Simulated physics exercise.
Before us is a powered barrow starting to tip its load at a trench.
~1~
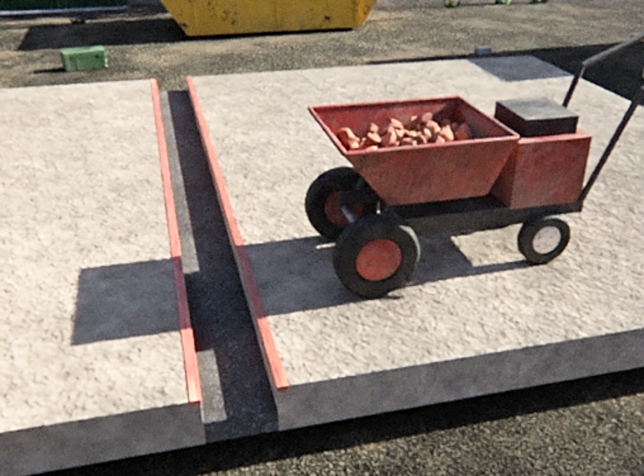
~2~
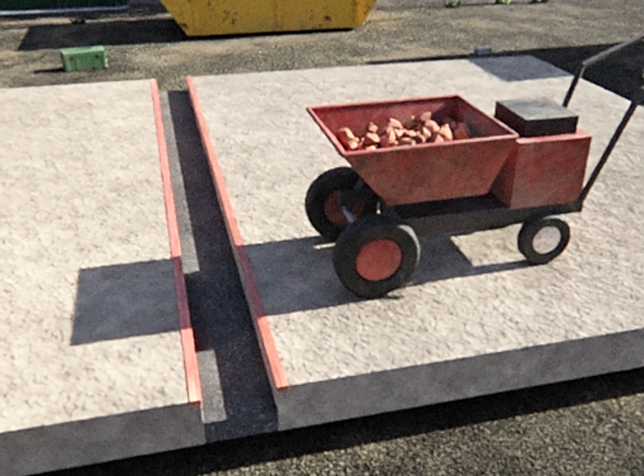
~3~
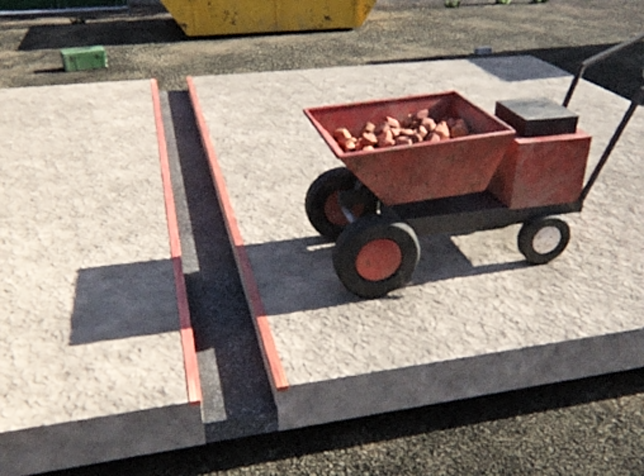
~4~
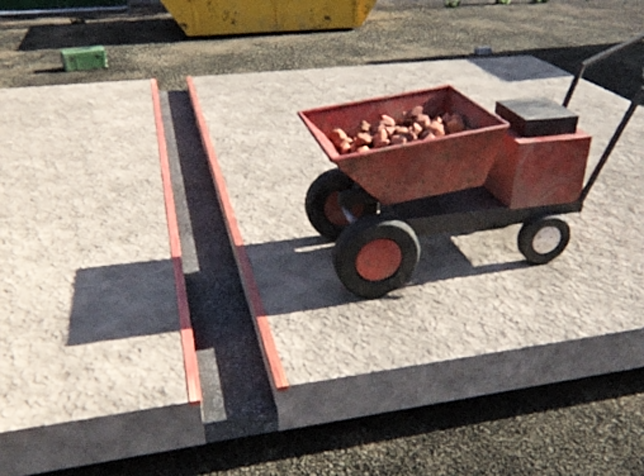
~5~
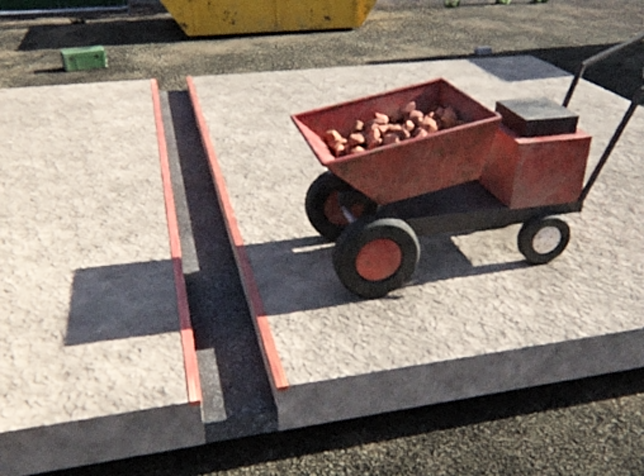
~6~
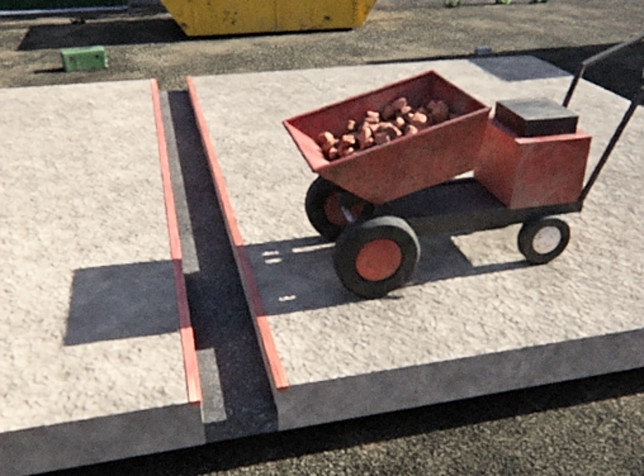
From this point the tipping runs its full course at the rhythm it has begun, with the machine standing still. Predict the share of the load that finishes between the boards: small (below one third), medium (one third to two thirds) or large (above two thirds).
The share is large, above two thirds.
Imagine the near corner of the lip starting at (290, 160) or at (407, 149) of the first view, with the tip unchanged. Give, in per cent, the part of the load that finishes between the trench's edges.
First try: Some 30 %; second try: 40 %.
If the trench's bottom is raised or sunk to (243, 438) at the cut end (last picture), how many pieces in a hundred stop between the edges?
Something close to 100 per cent.
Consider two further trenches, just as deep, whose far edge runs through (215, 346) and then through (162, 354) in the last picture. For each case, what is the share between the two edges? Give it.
First case 60 %, second case 90 %.
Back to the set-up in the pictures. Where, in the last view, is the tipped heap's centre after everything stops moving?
Close to (216, 284) in the last picture.
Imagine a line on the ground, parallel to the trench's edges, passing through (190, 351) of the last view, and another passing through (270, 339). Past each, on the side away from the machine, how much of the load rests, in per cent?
0 and 90 in a hundred.
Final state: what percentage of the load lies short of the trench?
That share comes out near 0 in a hundred.
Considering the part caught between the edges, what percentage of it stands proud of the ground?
Estimate: Close to 30 in a hundred.
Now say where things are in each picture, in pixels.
In the first picture, lip of the skip at (344, 155), level; top of the load at (429, 143), lumps of rubble; first edge of the trench at (268, 339); far edge at (189, 350), the trench over half as wide as the skip, and shallow for its width.
In the second picture, lip of the skip at (343, 155), level; top of the load at (428, 143).
In the third picture, lip of the skip at (339, 157), tipped barely; top of the load at (426, 141).
In the fourth picture, lip of the skip at (332, 160), tipped a little; top of the load at (421, 138).
In the fifth picture, lip of the skip at (324, 165), tipped a little; top of the load at (423, 125).
In the sixth picture, lip of the skip at (314, 171), tipped clearly; top of the load at (424, 131); first edge of the trench at (268, 339); far edge at (189, 350).
Soon, skip tipped steeply; all in the skip.
A while on, skip tipped right over; most in the skip; a stray few short of the trench; about a quarter in or heaped over the trench; a stray few beyond it.
Towards the end, skip tipped right over; a small part in the skip; a stray few short of the trench; most in or heaped over the trench; a stray few beyond it.
Finally, skip tipped right over; a small part in the skip; a stray few short of the trench; most in or heaped over the trench; a stray few beyond it.
